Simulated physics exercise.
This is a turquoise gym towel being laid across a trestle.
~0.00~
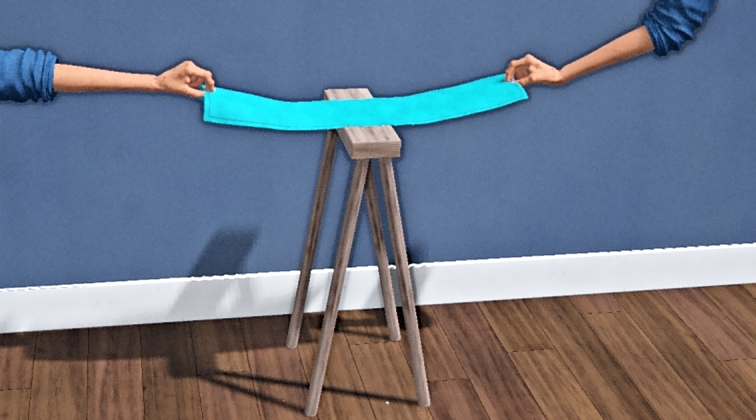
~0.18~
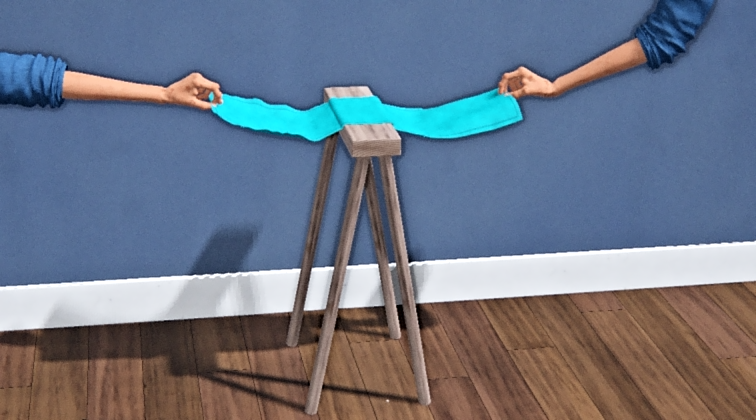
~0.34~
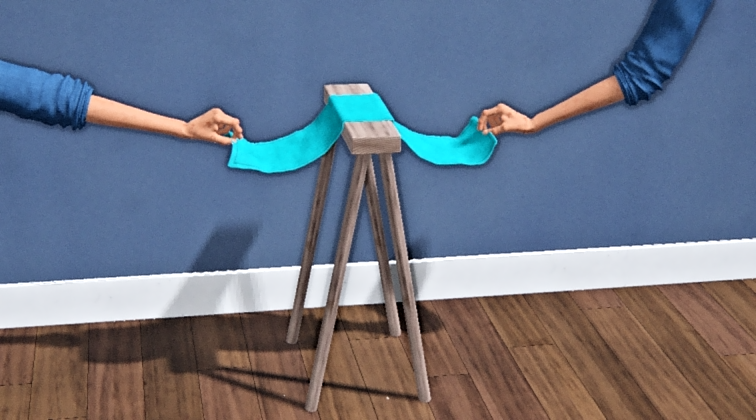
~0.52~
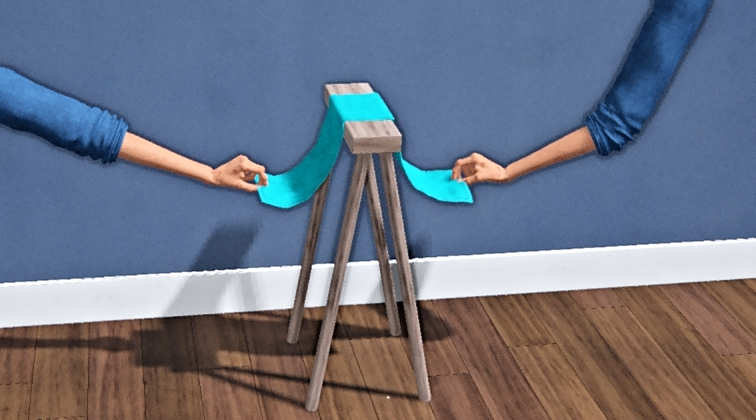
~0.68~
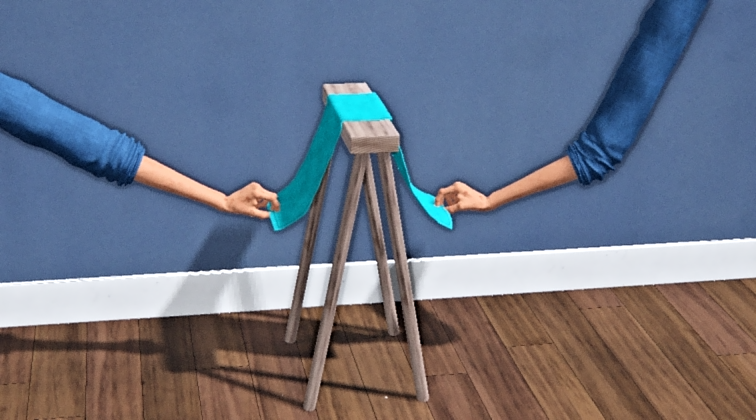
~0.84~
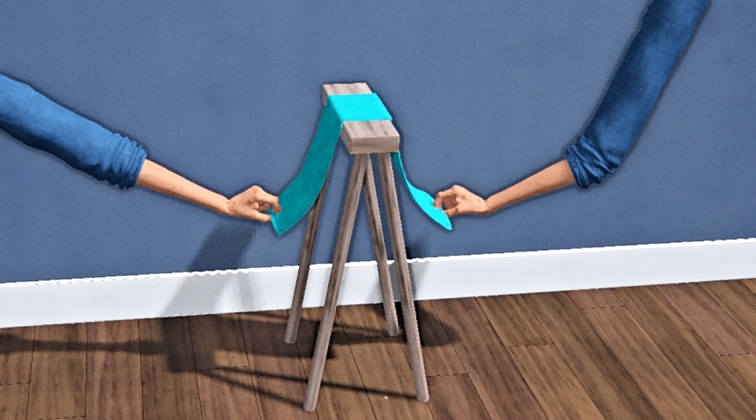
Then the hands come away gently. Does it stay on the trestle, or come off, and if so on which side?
I think it is going to stay up there.
Around 1.24 s, gym towel hanging on both sides, left end near (355, 231), right end near (359, 236).
Around 1.98 s, gym towel hanging on both sides, left end near (308, 233), right end near (407, 232).
Around 2.78 s, gym towel hanging on both sides, left end near (309, 233), right end near (400, 234).
Finally, gym towel hanging on both sides, left end near (339, 233), right end near (365, 237). The turquoise gym towel keeps its place.
